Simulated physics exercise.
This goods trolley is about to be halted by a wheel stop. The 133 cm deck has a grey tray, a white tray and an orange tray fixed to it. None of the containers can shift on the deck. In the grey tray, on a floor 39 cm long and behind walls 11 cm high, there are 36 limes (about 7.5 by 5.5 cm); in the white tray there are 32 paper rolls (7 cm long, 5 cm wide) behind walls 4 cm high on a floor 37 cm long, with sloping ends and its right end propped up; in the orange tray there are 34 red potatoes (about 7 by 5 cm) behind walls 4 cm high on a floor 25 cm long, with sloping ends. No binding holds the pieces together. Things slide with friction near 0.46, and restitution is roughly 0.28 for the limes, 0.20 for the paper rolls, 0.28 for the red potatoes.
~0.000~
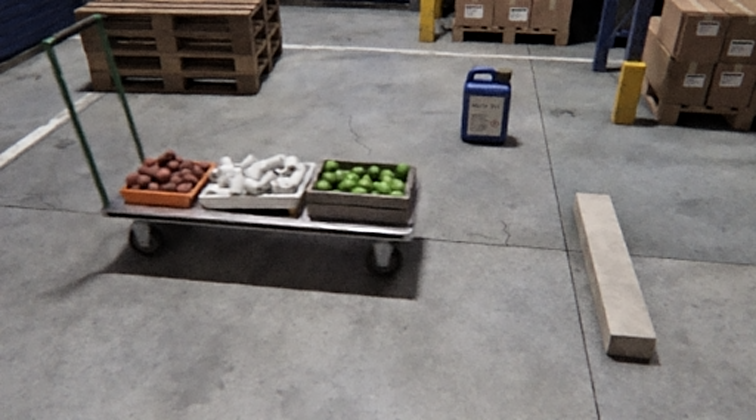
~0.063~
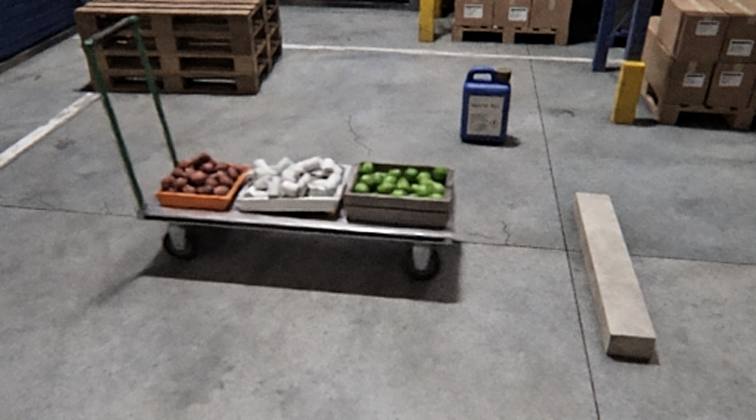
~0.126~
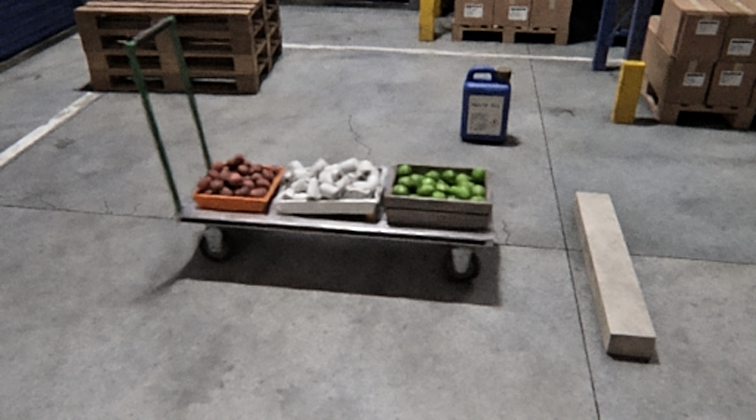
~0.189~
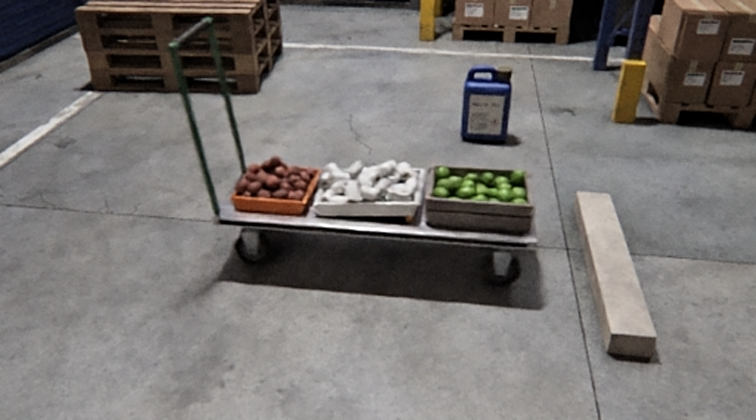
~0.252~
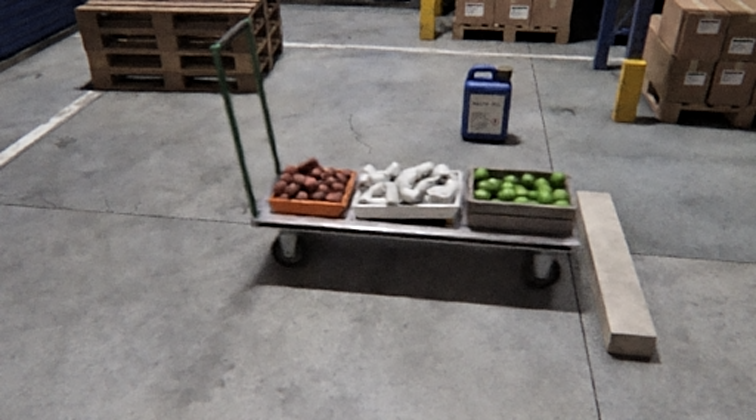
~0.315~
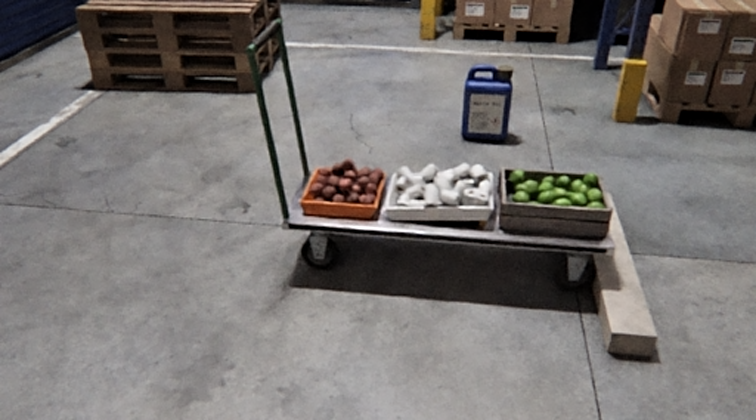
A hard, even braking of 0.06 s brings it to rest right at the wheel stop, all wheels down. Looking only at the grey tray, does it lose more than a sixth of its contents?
No. My guess is the losses will never reach a sixth of the load.
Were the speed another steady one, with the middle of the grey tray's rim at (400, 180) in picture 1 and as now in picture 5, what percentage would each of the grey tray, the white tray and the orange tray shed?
Result - grey tray: 0 per cent; white tray: 20 per cent; orange tray: 30 per cent.
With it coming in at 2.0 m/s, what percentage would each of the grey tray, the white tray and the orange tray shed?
In that case the grey tray sheds 0 per cent of its load, the white tray 30 per cent, and the orange tray 30 per cent.
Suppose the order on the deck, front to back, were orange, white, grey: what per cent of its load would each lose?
In that arrangement the grey tray sheds 0 per cent of its load, the white tray 50 per cent, and the orange tray 40 per cent.
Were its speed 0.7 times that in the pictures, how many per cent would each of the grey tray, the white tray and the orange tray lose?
Grey tray 0, white tray 30, orange tray 20 per cent.
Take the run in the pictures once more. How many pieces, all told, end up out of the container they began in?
Pieces: Around 25.
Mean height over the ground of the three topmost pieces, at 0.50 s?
On average they sit about 48 cm high.
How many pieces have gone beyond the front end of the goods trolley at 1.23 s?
About 1.
After 0.38 s, 0 of 36 out of the grey tray, 2 of 32 out of the white tray and 5 of 34 out of the orange tray.
After 0.50 s, 0 of 36 out of the grey tray, 10 of 32 out of the white tray and 10 of 34 out of the orange tray.
After 0.73 s, 0 of 36 out of the grey tray, 12 of 32 out of the white tray and 13 of 34 out of the orange tray.
When it is over (at 1.23 s), 0 of 36 out of the grey tray, 13 of 32 out of the white tray and 13 of 34 out of the orange tray. Asked share, 0 of 36, 0 per cent.
